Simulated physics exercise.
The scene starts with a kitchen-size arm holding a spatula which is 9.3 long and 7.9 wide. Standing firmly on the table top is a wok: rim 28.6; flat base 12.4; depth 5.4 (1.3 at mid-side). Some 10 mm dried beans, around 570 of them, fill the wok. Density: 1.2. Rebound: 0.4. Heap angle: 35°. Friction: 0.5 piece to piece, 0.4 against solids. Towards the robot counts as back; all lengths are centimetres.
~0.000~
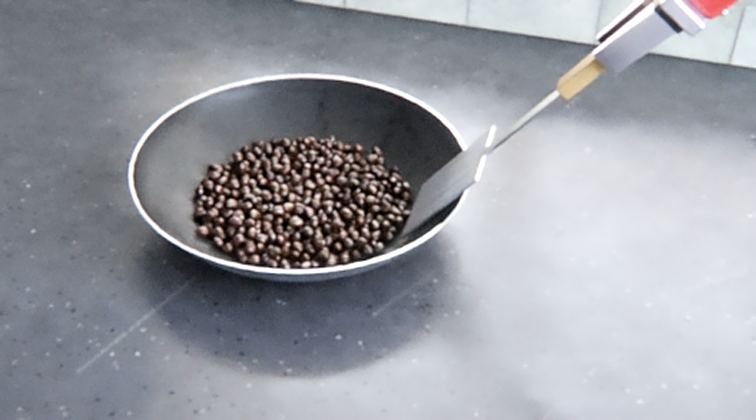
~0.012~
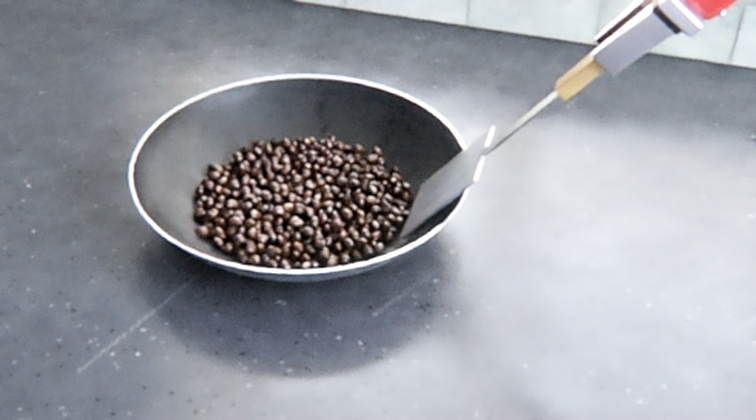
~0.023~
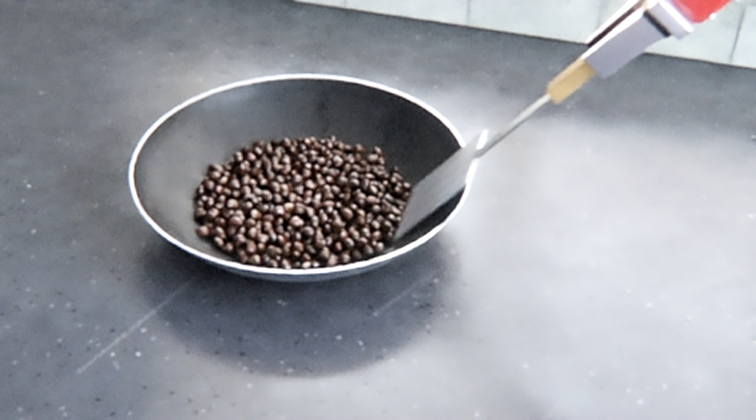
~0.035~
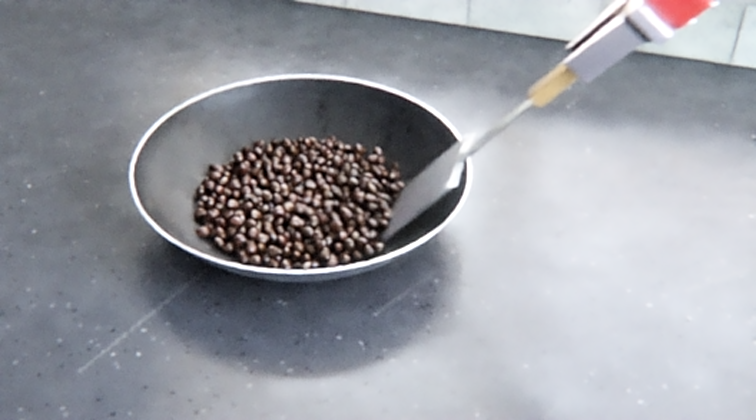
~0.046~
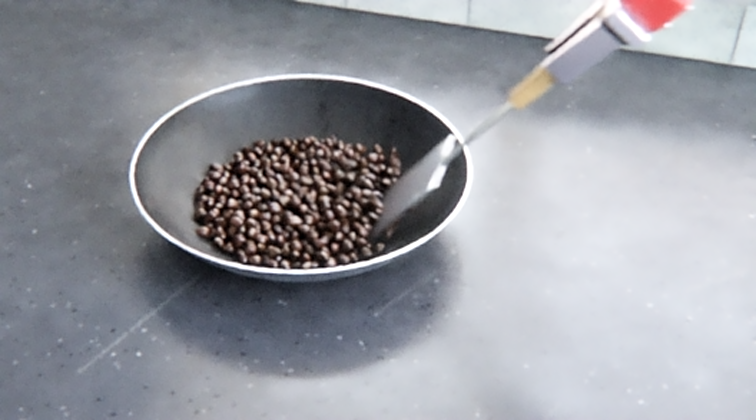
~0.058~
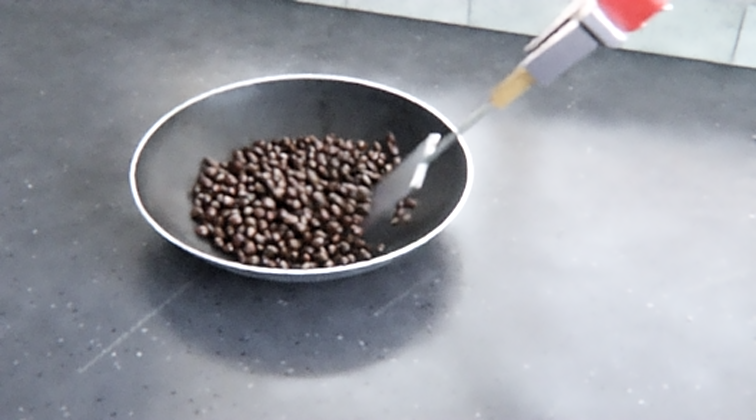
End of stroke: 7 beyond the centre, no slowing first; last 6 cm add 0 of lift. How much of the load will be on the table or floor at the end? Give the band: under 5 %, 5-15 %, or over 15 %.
Band: 5-15 %.
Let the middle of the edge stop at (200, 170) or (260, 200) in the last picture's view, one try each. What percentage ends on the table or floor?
Try 1: Approx. 40 %; try 2: Approx. 5 %.
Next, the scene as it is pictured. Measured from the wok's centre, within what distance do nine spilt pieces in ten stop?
That works out to near 30 cm.
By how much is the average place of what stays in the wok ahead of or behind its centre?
Offset: About 5.0 cm, ahead.
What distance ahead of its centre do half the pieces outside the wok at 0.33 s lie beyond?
18 cm.
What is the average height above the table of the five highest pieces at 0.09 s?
Around 6 cm above the table.
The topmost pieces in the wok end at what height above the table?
Close to 6.0 centimetres high.
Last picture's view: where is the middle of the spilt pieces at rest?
Pixel estimate: About (106, 165).
By 0.09 s, sloping 52°, highest piece 6 above the table; 569 in the wok.
By 0.11 s, sloping 52°, highest piece 9 above the table; 568 in the wok, 1 on the blade or in flight.
By 0.33 s, sloping 52°, highest piece 6 above the table; 514 in the wok, 51 on the table or floor, 4 on the blade or in flight.
By 1.38 s, sloping 52°, highest piece 6 above the table; 512 in the wok, 57 on the table or floor.
Final count, 512 in the wok, 57 on the table or floor. That is 10 % on the table or floor.
